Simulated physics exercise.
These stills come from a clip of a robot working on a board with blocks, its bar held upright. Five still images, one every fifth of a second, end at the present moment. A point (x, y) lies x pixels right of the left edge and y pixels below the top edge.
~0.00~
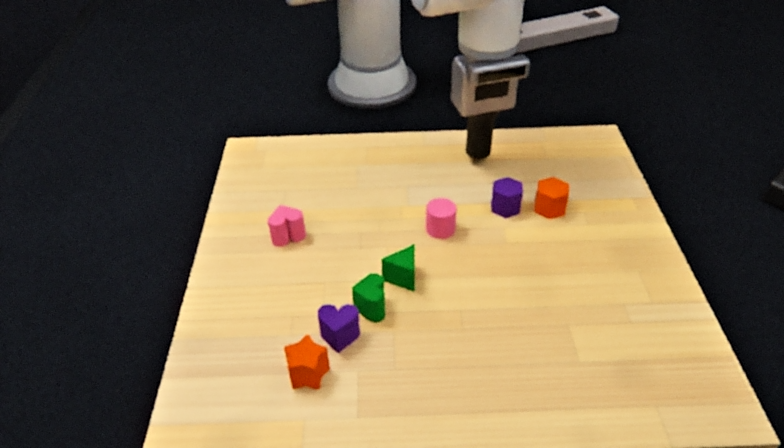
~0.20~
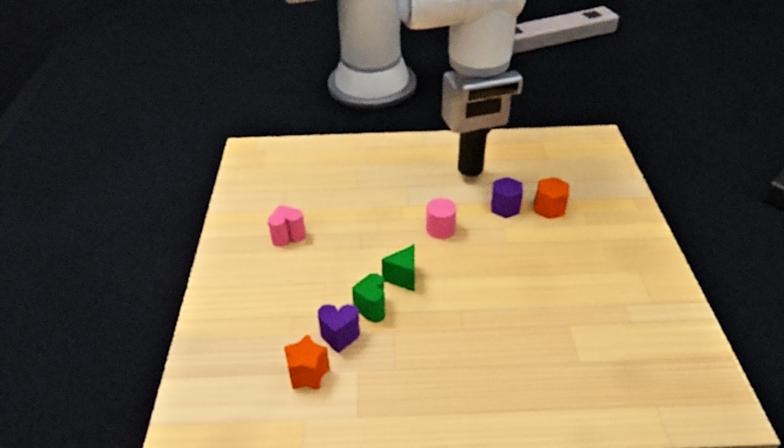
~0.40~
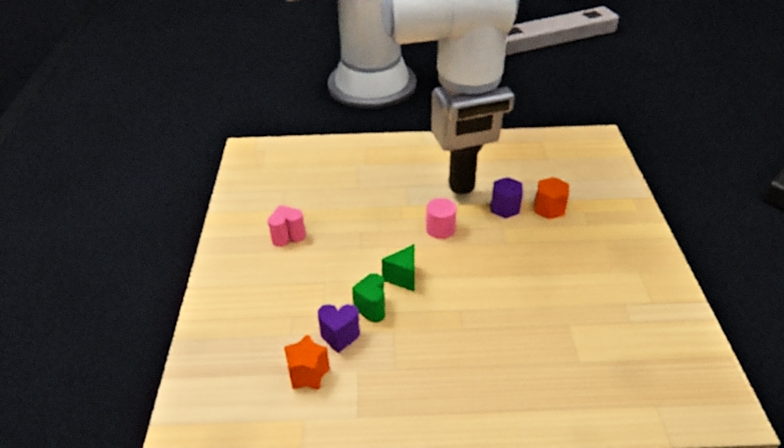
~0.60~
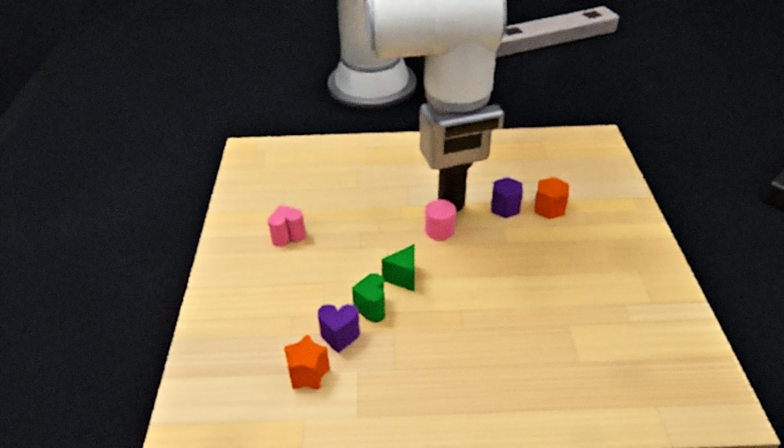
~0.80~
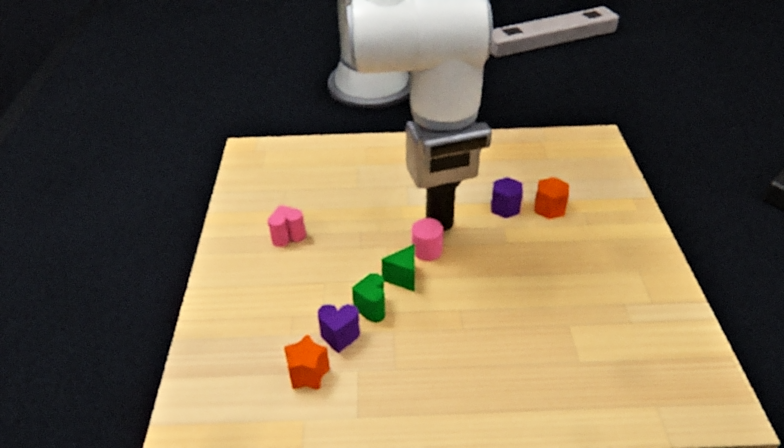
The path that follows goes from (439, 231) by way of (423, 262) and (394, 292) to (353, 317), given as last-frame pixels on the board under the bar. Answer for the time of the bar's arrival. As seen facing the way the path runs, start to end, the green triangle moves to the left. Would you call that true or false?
The claim holds.
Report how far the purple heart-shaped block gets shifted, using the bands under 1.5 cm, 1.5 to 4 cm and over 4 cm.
The answer here is from 1.5 to 4 cm.
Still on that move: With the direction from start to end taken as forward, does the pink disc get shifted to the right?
No, that is not what happens.
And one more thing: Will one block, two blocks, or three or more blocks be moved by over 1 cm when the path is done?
My answer is three or more.
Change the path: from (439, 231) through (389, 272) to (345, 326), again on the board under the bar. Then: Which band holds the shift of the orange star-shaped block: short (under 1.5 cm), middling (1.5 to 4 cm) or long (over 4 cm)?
Covers under 1.5 cm.
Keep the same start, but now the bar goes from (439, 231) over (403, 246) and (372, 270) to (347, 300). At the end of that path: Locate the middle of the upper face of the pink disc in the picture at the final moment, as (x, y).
At roughly (409, 249).
What follows on the original path. One third of the way, bar (423, 253); green heart-shaped block (362, 291), turned 15° anticlockwise; green triangle (385, 278), turned 50° clockwise; pink disc (413, 263).
Two thirds of the way, bar (394, 282); purple heart-shaped block (334, 316); green heart-shaped block (357, 293); green triangle (387, 299), turned 90° clockwise; pink disc (414, 290).
At the end, bar (353, 307); purple heart-shaped block (324, 331); green heart-shaped block (325, 307), turned 30° anticlockwise; green triangle (378, 311); pink disc (414, 290).
